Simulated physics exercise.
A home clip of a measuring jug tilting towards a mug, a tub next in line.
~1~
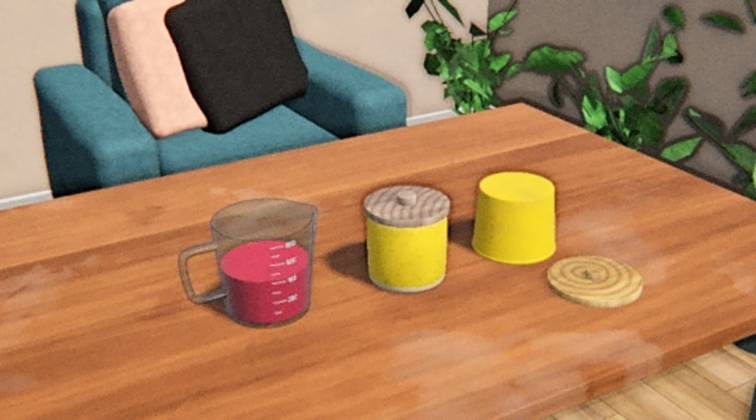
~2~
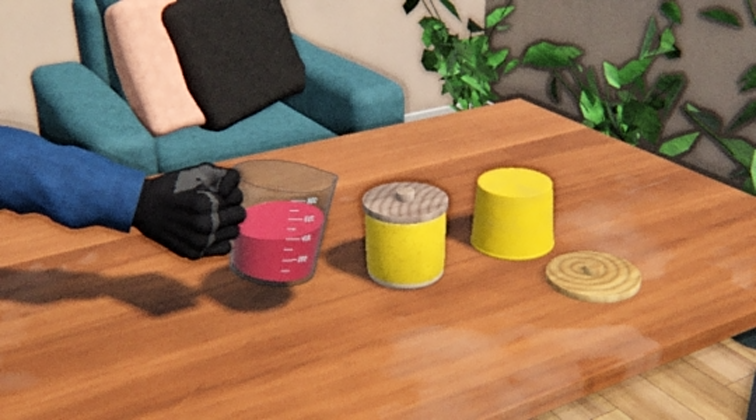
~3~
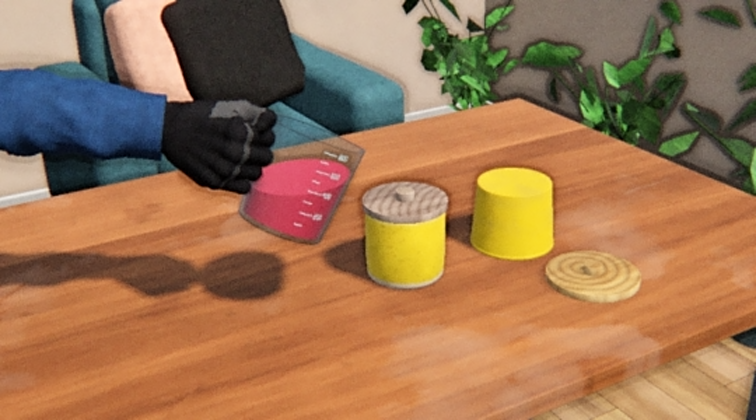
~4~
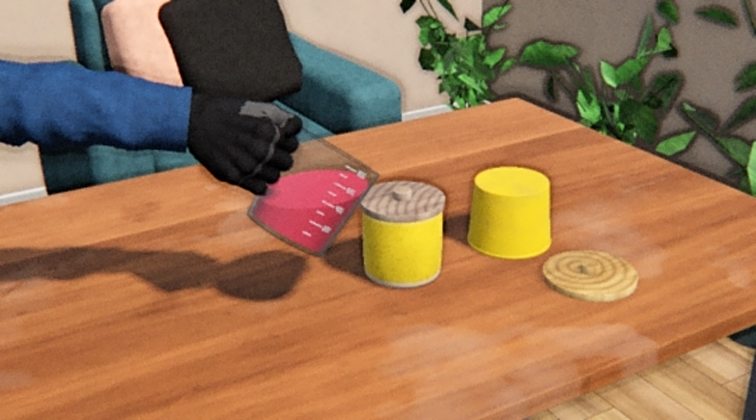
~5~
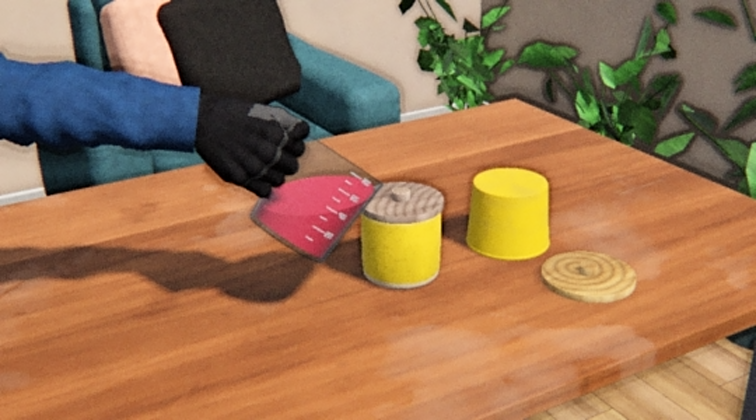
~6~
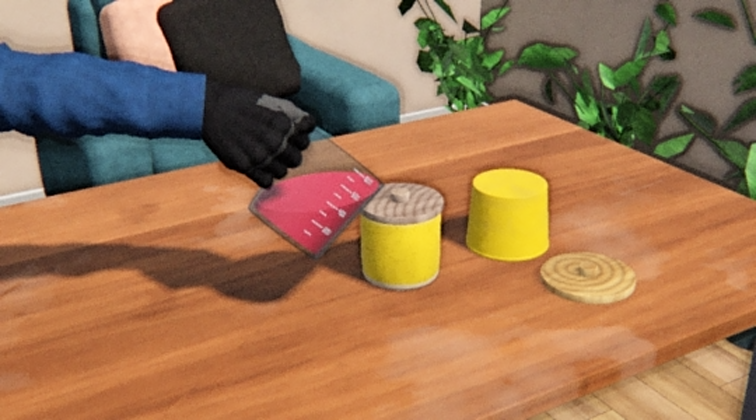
A black-gloved hand gripped a clear measuring jug of pink liquid, lifted it off the wooden table and tilted it steadily to the right, bringing its rim close to a lidded yellow mug.
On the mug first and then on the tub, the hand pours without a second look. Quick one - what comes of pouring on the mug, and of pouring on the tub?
In the end mug: Keeps it out; tub: Keeps it out.
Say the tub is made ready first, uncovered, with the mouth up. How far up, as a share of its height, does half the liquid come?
Estimate: Approx. 35 % of height.
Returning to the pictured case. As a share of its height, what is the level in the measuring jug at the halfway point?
25 per cent, roughly.
Shortly, it hits the lid of the mug and runs off.
Then, it runs off the upturned base of the tub.
At the finish, the mug is empty, in a puddle; the tub is empty, in a puddle.
